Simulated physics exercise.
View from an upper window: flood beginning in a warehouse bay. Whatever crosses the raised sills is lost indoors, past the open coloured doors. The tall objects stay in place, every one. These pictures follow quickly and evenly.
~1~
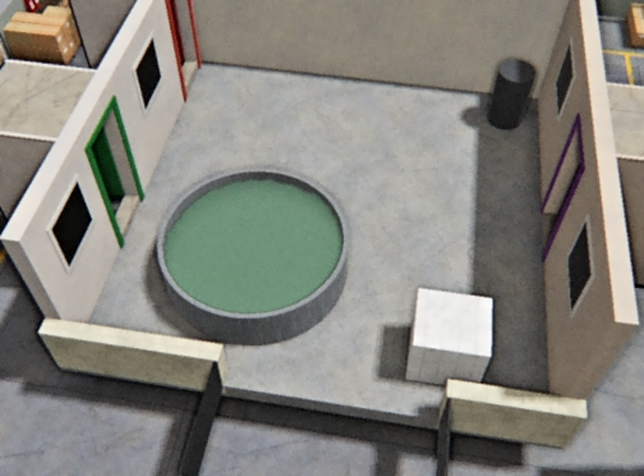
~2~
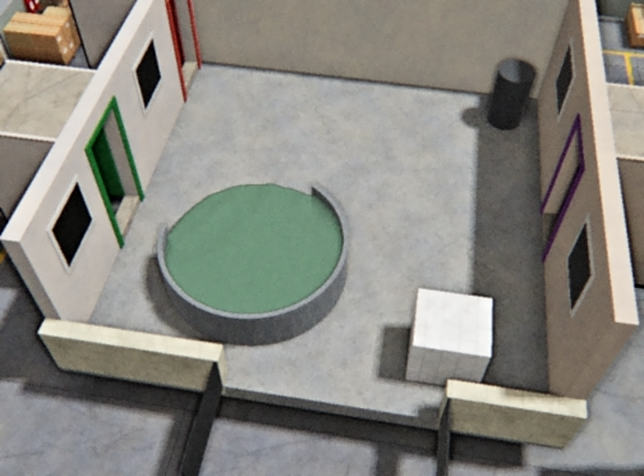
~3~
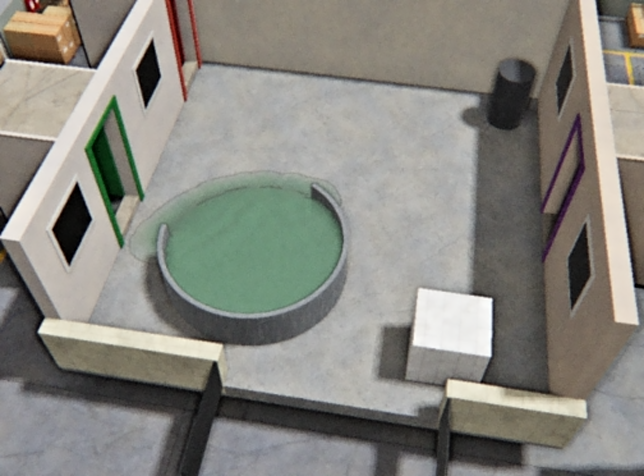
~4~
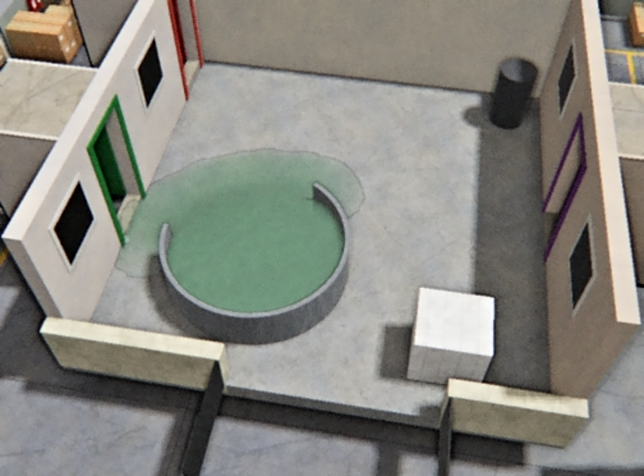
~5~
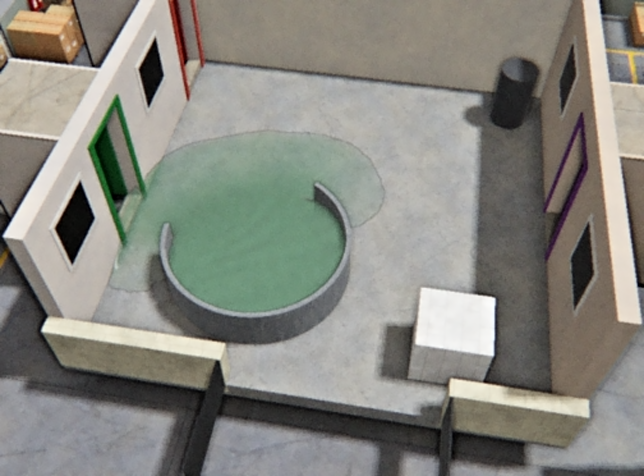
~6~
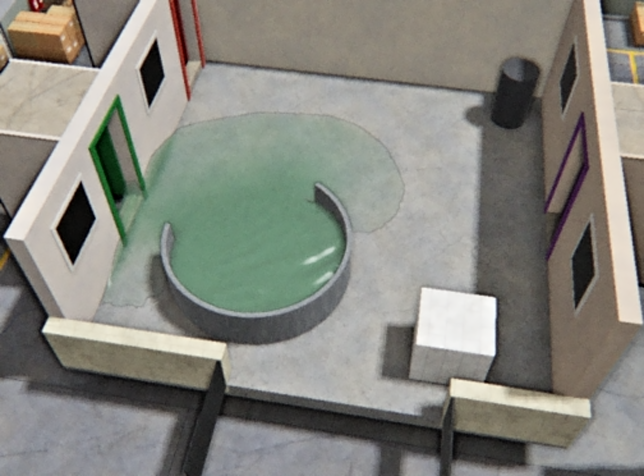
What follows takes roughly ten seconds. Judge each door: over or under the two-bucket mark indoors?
My call: Green door, over; purple door, over; red door, over.
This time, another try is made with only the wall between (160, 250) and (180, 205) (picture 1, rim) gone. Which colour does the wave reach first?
Answer: The green one.
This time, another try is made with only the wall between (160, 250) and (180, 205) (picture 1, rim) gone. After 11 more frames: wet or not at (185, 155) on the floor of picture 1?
Result: Reached.
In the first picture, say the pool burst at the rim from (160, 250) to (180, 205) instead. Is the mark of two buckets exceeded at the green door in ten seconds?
Note: Green door admits more.
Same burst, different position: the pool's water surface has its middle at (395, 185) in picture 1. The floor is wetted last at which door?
Door: The purple one.
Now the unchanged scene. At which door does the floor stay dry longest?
Result: The purple-painted one.
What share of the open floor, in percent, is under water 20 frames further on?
Around 55 percent of it.
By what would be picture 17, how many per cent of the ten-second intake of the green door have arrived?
My figure is 80 in a hundred.
A moment on, water covers 45 % of the floor; the green door over two buckets in, the purple door not reached, the red door wet at the sill, nothing in.
Next, water covers 50 % of the floor; the green door far over two buckets in, the purple door not reached, the red door under two buckets in.
Then, water covers 55 % of the floor; the green door far over two buckets in, the purple door not reached, the red door far over two buckets in.
Later, water covers 90 % of the floor; the green door far over two buckets in, the purple door over two buckets in, the red door far over two buckets in.
In the end, water covers 100 % of the floor; the green door far over two buckets in, the purple door over two buckets in, the red door far over two buckets in.
